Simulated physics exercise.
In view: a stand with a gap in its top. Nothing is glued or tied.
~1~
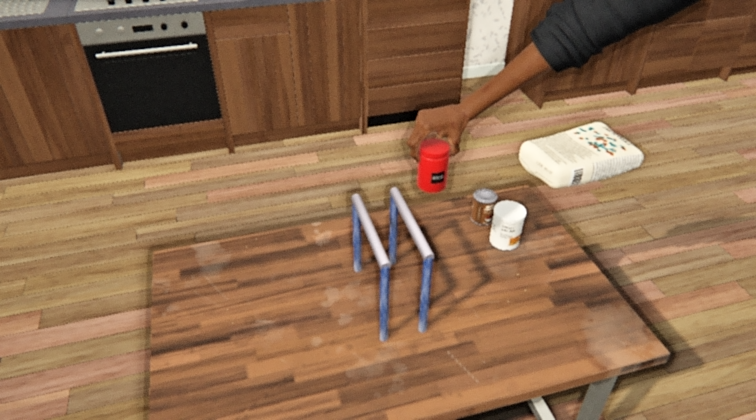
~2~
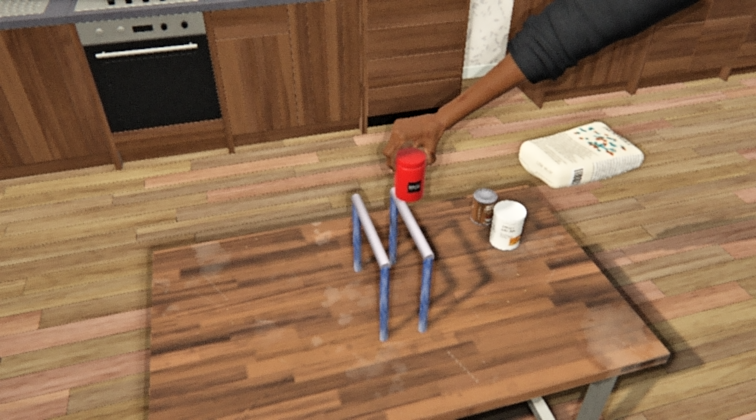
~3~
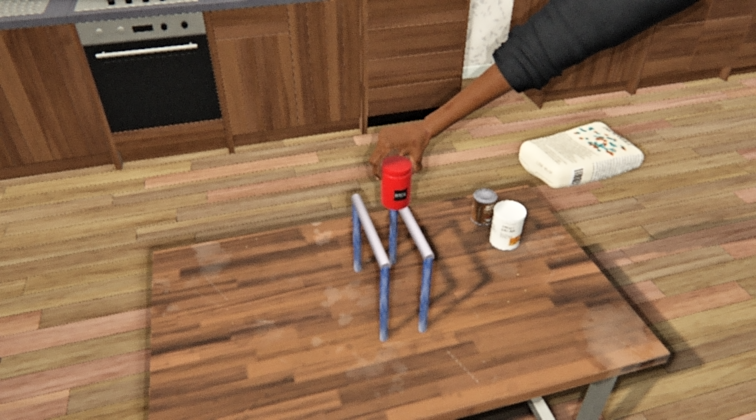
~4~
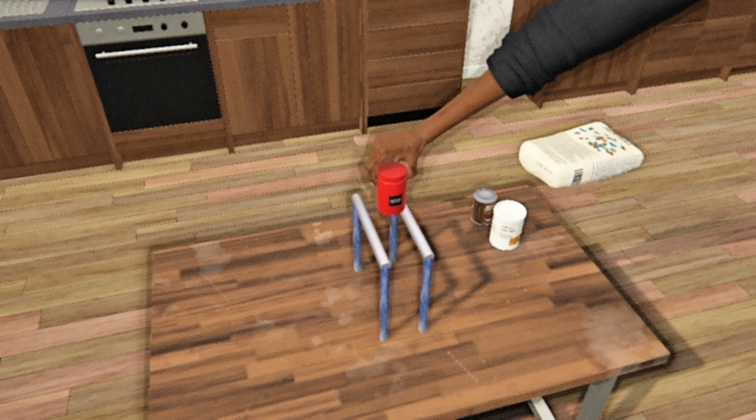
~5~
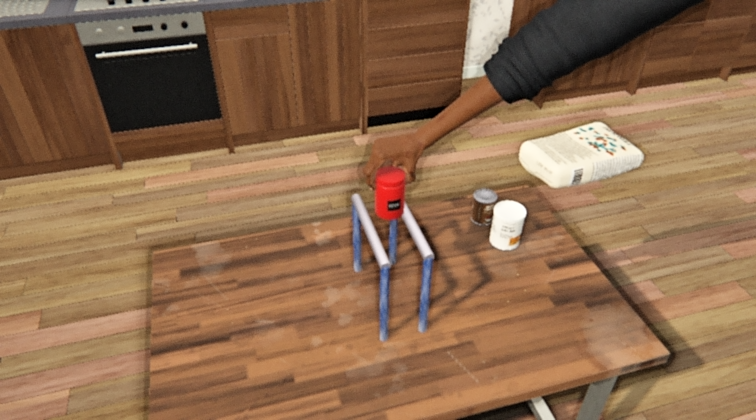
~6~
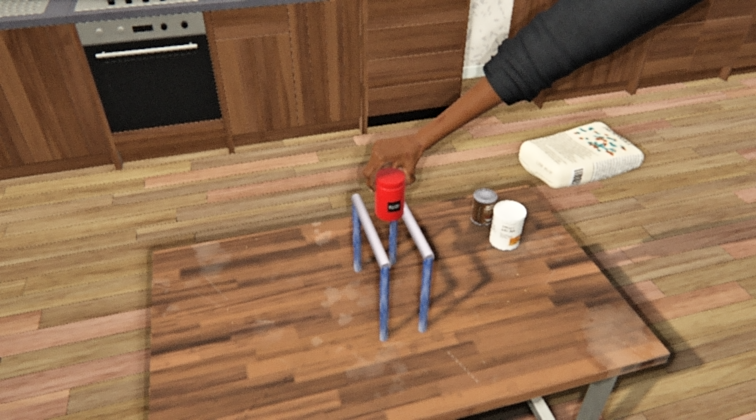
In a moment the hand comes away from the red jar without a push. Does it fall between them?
The jar goes down the gap.
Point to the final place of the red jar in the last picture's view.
At about (388, 284).
Then, 0.20 s past the last view, red jar displaced about its own width near (389, 227).
Then, 0.30 s past the last view, red jar displaced well along near (388, 283).
Then, 0.50 s past the last view, as before.
Finally, moved from the start, red jar; the other 2 still in place. Final places as the last picture's camera would see them, red jar near (388, 284). The jar reaches the table.
